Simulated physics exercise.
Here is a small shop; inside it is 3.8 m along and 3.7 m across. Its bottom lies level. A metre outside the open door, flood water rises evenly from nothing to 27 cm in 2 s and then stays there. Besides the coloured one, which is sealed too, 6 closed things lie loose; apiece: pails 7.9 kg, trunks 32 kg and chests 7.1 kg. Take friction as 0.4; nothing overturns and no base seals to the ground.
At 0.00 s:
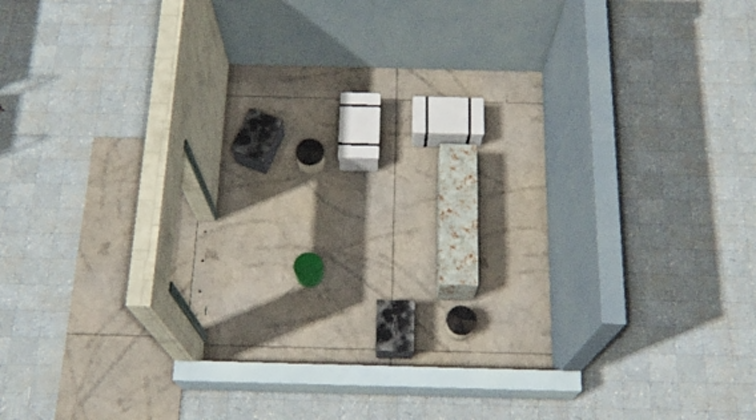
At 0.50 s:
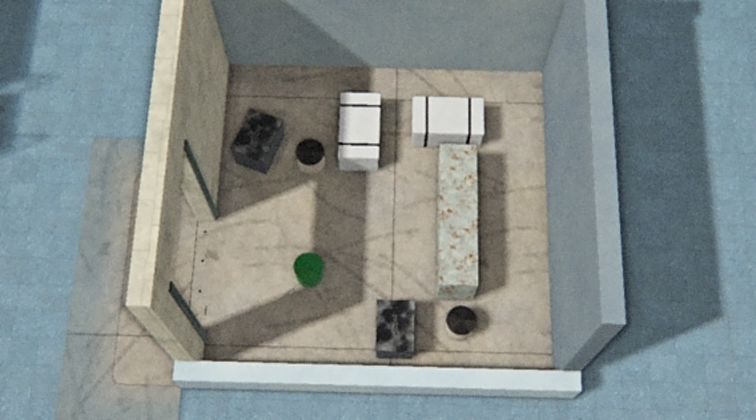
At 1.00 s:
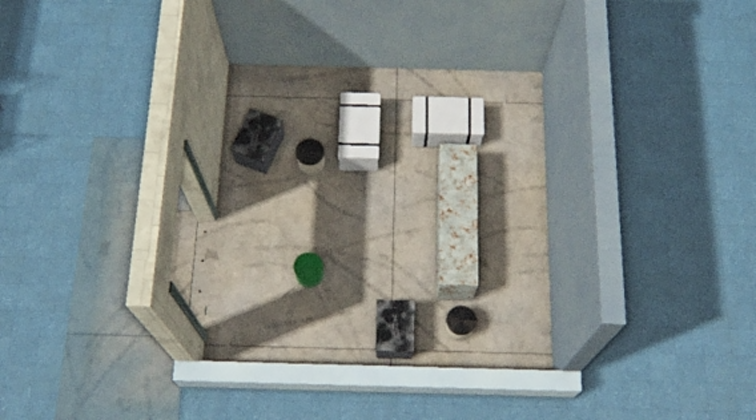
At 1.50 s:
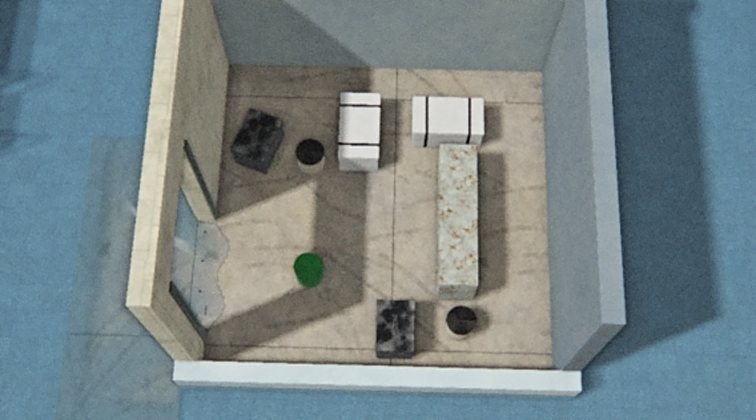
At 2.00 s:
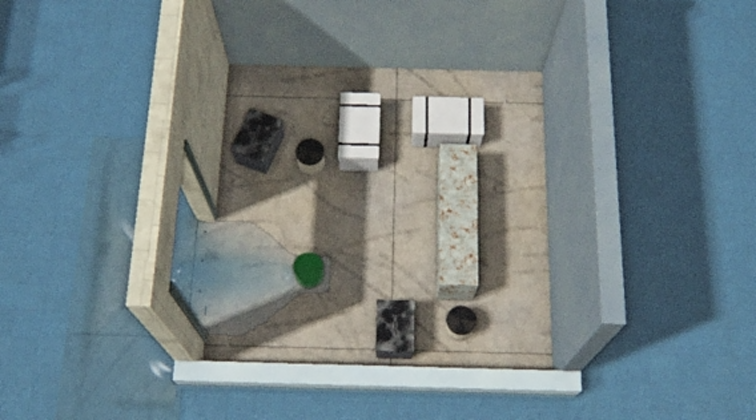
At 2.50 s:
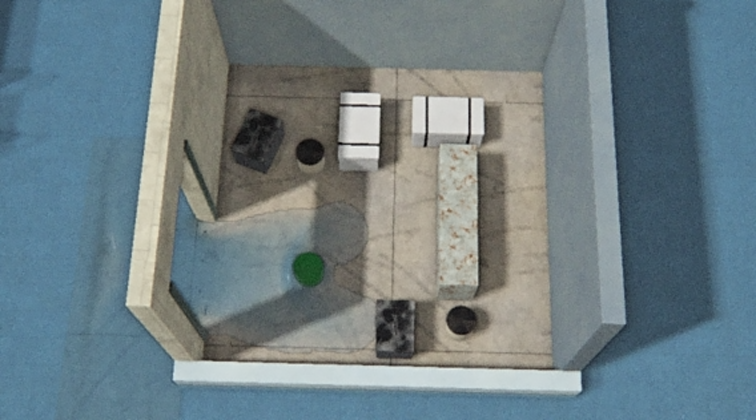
A small open-topped shop with a green pail, pale and dark boxes, and a long speckled block stands on paved ground. Blue water covers the paving outside, then enters through the doorway on the left and spreads across the floor around the pail, while the objects inside stay still.
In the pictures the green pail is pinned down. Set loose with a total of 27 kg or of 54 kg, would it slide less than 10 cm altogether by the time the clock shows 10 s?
For it, only the larger load is enough.
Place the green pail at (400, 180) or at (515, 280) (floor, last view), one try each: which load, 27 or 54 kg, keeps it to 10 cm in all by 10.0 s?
In turn: The smaller is enough; it takes the larger.
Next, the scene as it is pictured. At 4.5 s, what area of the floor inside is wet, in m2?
About 9.5 m2.
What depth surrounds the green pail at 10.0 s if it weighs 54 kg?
About 17 cm.
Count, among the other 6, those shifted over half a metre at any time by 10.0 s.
That makes 5.
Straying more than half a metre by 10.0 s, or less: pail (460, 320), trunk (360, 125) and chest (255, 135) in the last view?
In that order: More, past it, past it.
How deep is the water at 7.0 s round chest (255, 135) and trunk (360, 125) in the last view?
Roughly 3 and 9 cm.
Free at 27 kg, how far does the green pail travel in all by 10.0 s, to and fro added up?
Some 30 cm in all.
After 3.5 s the green pail would be 24 cm from its start with 27 kg and 0 cm from its start with 54 kg; 10 cm of water round it then.
After 4.5 s the green pail would be 26 cm from its start with 27 kg and 0 cm from its start with 54 kg; 9 cm of water round it then.
After 7.0 s the green pail would be 26 cm from its start with 27 kg and 0 cm from its start with 54 kg; 13 cm of water round it then.
After 10.0 s the green pail would be 26 cm from its start with 27 kg and 0 cm from its start with 54 kg; 17 cm of water round it then.
